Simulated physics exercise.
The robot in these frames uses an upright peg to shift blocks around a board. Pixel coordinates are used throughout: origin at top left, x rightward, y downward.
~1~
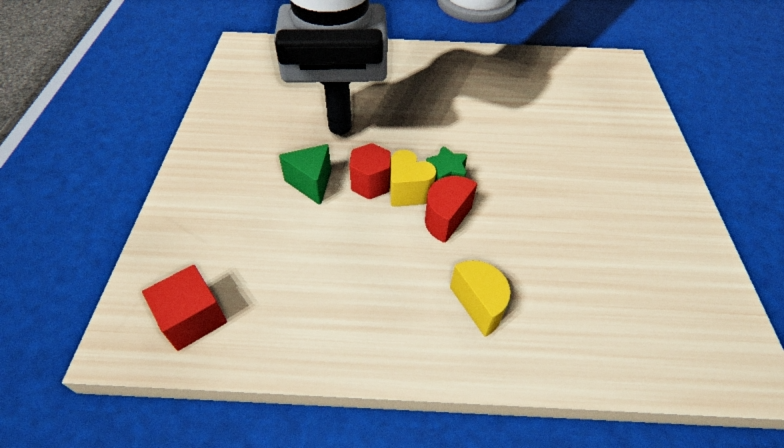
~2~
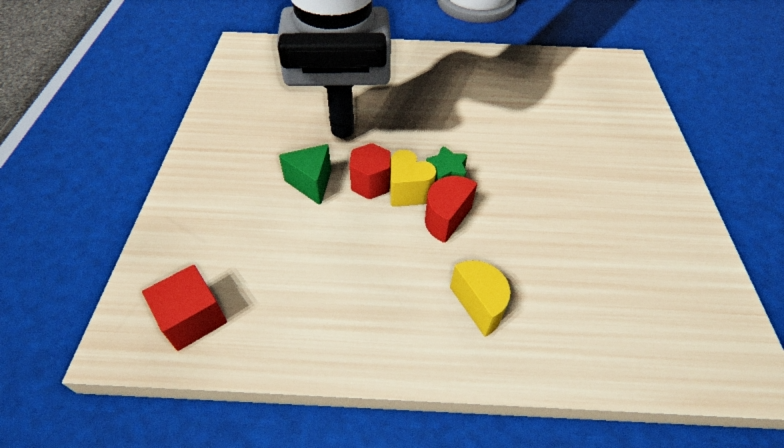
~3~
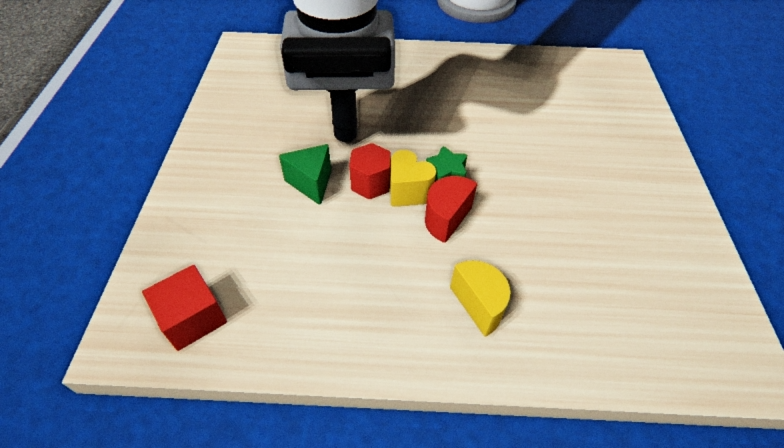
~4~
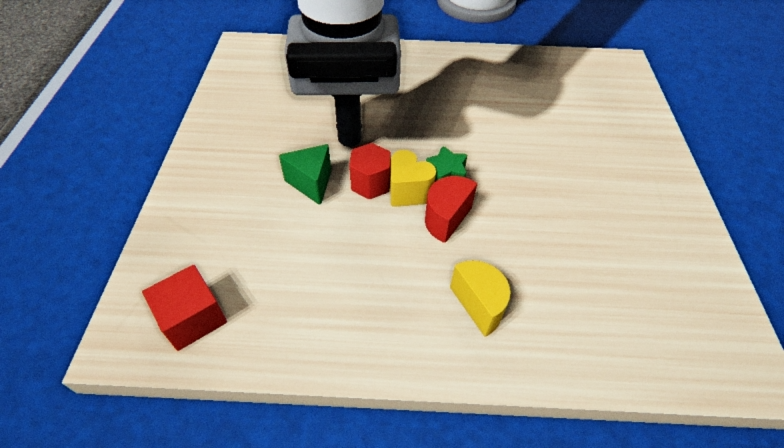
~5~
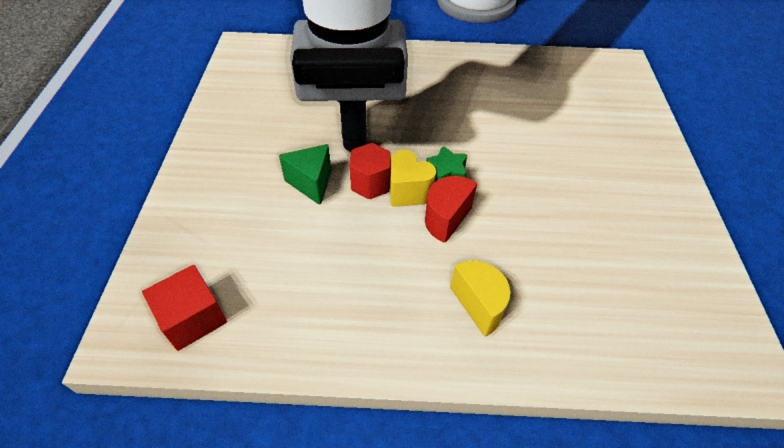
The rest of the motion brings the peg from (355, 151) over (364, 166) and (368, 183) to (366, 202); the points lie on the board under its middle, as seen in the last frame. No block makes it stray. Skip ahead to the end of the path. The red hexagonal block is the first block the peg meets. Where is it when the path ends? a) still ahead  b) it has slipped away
a (still ahead)
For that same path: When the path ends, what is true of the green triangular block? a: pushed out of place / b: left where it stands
The correct letter is b.
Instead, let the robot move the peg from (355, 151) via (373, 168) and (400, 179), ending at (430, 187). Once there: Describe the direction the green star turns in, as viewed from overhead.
Against the clock.
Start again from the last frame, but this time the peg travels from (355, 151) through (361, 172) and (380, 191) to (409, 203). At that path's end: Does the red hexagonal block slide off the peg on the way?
Yes, that is how it ends up.
On the path given first. Halfway along, peg (367, 169); red hexagonal block (372, 174); yellow heart-shaped block (413, 168).
At the end, peg (366, 196); green triangular block in place; red hexagonal block (371, 204); yellow heart-shaped block (413, 168).
